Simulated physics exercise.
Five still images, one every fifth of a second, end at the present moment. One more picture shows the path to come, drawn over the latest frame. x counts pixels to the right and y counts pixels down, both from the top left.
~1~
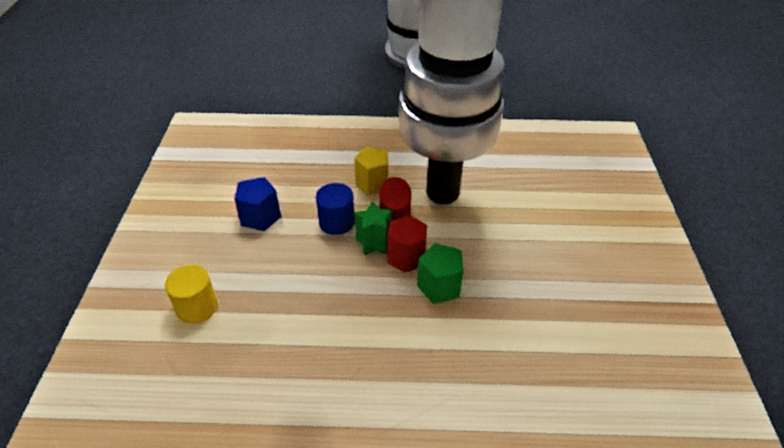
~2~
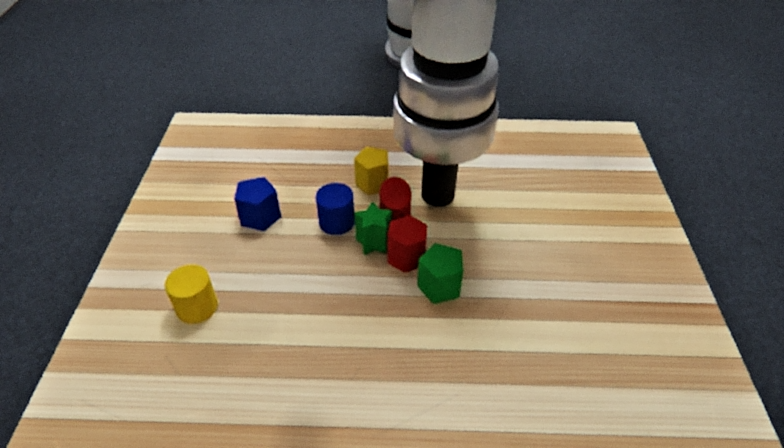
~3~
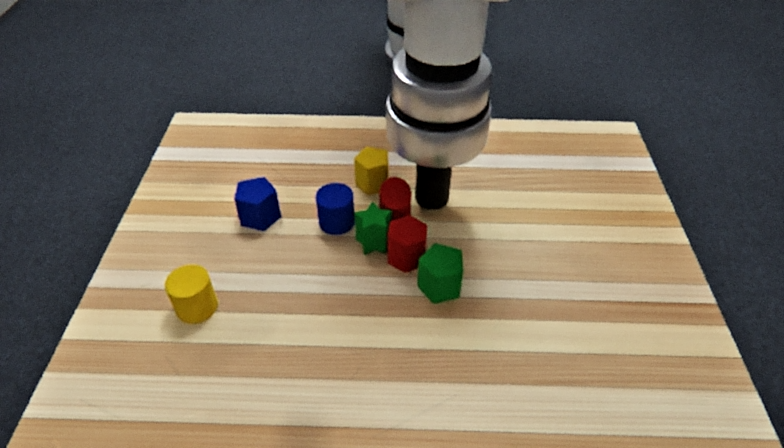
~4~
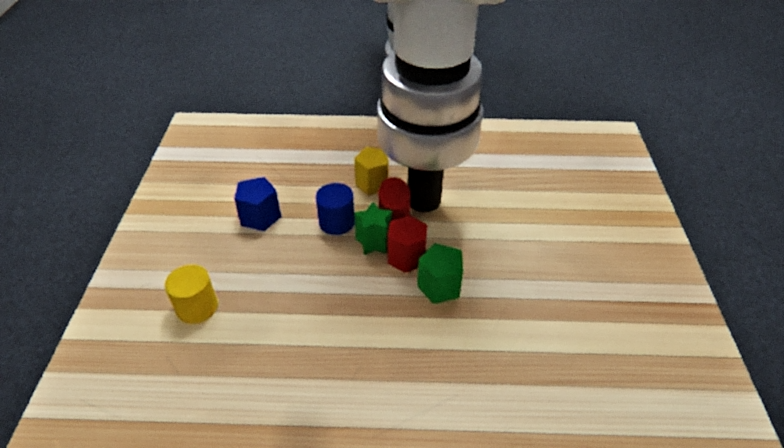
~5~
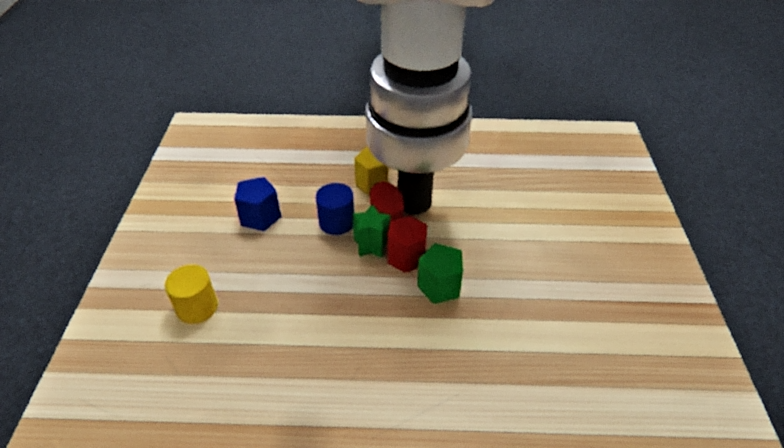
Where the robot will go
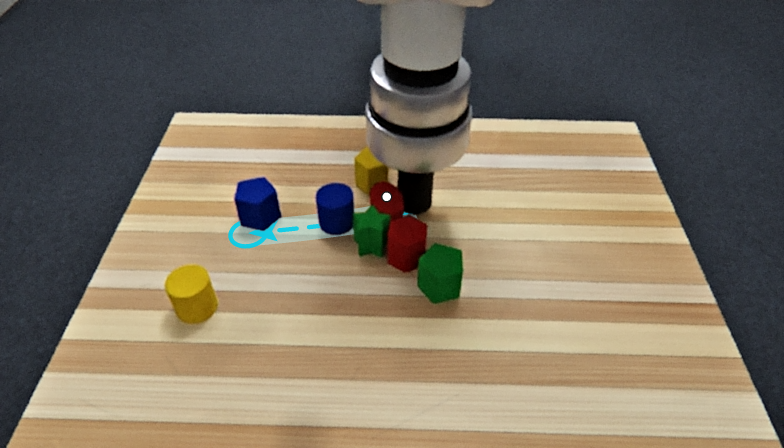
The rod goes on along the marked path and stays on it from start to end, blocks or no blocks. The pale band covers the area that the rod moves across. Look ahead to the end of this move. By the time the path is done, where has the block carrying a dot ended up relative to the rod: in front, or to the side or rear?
The block carrying a dot slips off.
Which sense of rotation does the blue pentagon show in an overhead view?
It turns round clockwise.
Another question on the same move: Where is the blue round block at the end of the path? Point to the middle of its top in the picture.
When the path ends, it will be at (207, 199).
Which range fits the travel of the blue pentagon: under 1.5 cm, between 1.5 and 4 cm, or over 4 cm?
More than 4 cm.
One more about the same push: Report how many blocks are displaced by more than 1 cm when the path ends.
I count three at least.
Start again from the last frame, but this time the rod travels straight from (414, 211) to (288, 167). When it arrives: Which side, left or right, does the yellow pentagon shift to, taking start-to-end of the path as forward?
It moves off to the right.
The line goes from (414, 211) by way of (333, 224) to (249, 233); the dot is on the red oval.
What follows on the original path. One third of the way, rod (360, 213); blue round block (305, 198); green star-shaped block (357, 237), turned 55° anticlockwise; red oval (341, 214), turned 55° anticlockwise.
Two thirds of the way, rod (304, 221); blue pentagon (234, 186); blue round block (263, 200); green star-shaped block (355, 238), turned 70° anticlockwise; red oval (323, 223), turned 95° anticlockwise.
At the end, rod (247, 226); blue pentagon (201, 175), turned 45° clockwise; blue round block (207, 199); green star-shaped block (355, 238), turned 70° anticlockwise; red oval (323, 223), turned 95° anticlockwise.
